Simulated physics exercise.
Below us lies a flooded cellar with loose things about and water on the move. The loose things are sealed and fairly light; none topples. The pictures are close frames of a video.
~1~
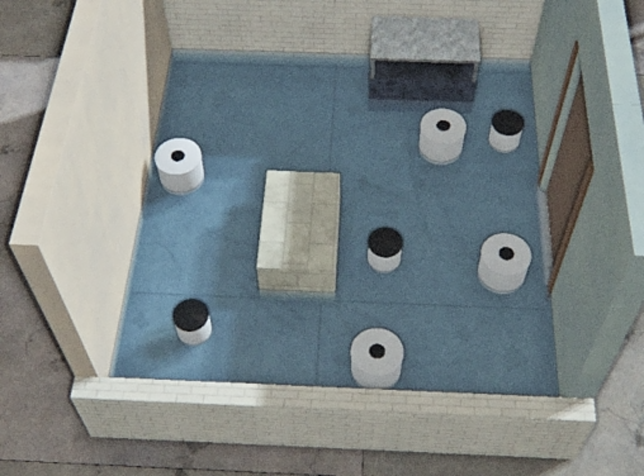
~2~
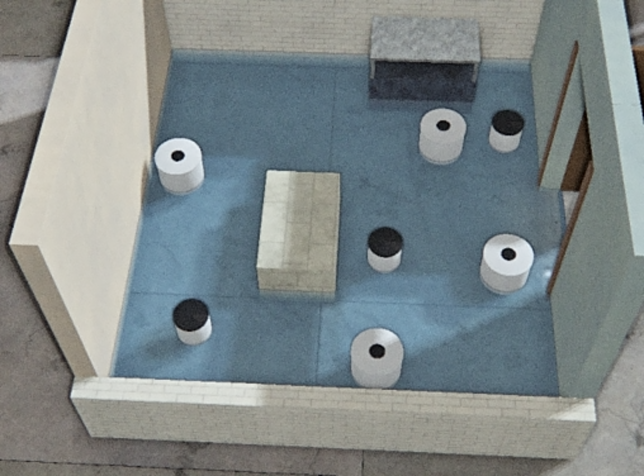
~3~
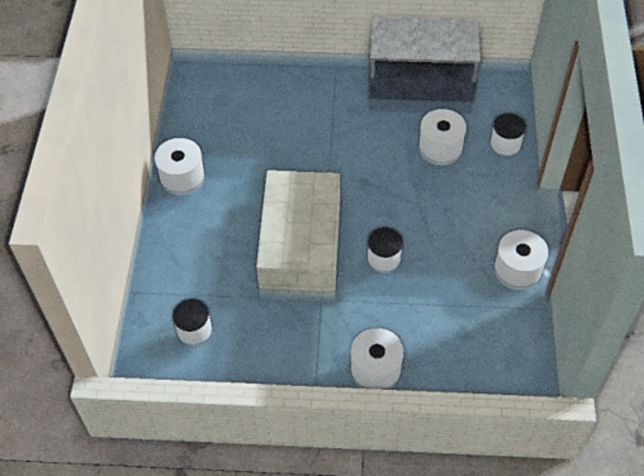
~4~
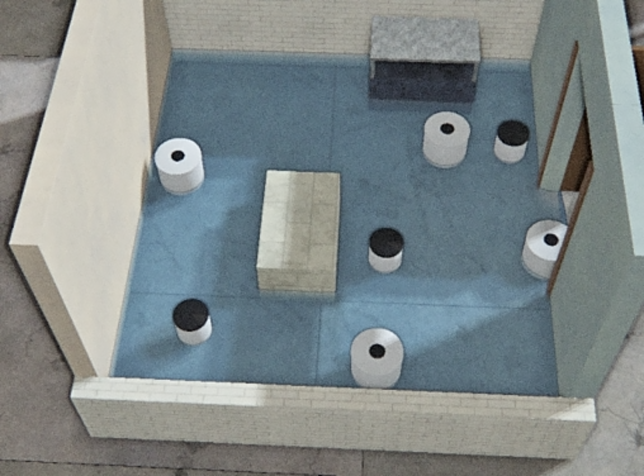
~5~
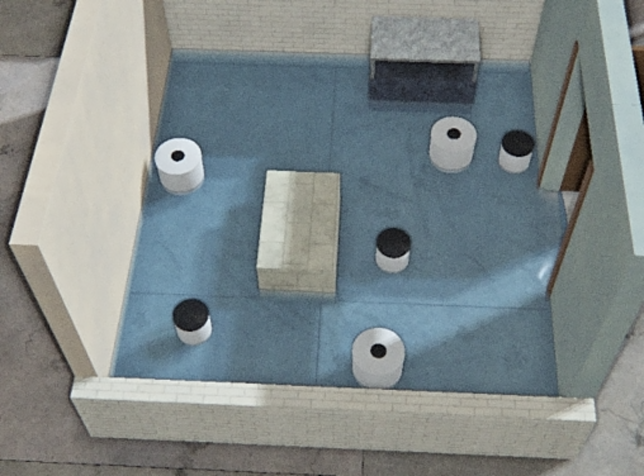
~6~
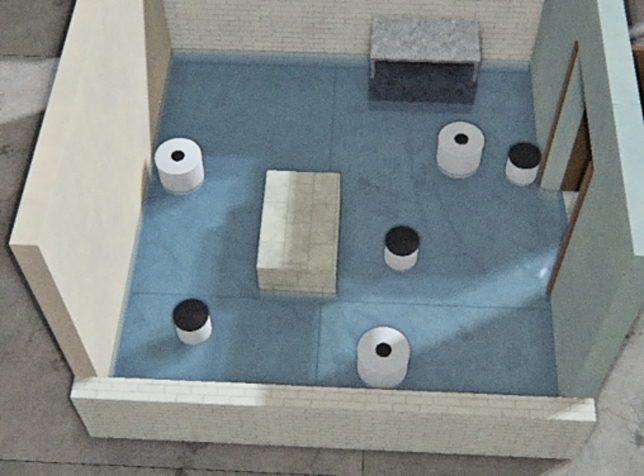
A white tub drifts out through the doorway on the right, and others slowly follow rightward.
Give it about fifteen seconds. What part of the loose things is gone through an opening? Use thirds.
It is at least two thirds.
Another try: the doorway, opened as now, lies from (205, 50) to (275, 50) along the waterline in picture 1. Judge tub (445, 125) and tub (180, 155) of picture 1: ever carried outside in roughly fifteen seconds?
As listed: Carried outside, carried outside.
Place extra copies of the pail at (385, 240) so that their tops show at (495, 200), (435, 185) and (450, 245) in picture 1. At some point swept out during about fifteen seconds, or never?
In that order: Through, gone, out.
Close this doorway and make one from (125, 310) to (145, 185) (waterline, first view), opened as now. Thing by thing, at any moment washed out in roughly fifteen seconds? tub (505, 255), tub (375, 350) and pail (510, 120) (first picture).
In that order: Inside, carried outside, stays.
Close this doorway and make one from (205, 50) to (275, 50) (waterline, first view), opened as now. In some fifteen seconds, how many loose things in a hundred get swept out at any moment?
Close to 30 %.
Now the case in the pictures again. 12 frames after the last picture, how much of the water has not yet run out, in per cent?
Roughly 74 per cent.
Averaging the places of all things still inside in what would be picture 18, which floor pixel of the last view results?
Roughly at (358, 283).
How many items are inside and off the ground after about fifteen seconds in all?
2 of them.
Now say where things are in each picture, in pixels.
In the first picture, a pail at (508, 122) floats; a tub at (443, 126), afloat; 0 of 7 have shifted.
In the second picture, a pail at (508, 122), afloat; a tub at (443, 126) floats; 0 of 7 have shifted.
In the third picture, a pail at (510, 126) floats, close to its start; a tub at (444, 126) floats; 1 of 7 have shifted.
In the fourth picture, a pail at (513, 133) floats, close to its start; a tub at (447, 129) floats, close to its start; 2 of 7 have shifted.
In the fifth picture, a pail at (518, 143), afloat, close to its start; a tub at (454, 134), afloat, close to its start; 4 of 7 have shifted.
In the sixth picture, a pail at (525, 155) floats, a stride from its start; a tub at (461, 139) floats, close to its start; 5 of 7 have shifted.
A moment on, 2 of 7 are out; 5 afloat.
Next, 3 of 7 are out; 4 afloat.
Later, 4 of 7 are out; 3 afloat.
In the end, 5 of 7 are out; 2 afloat.
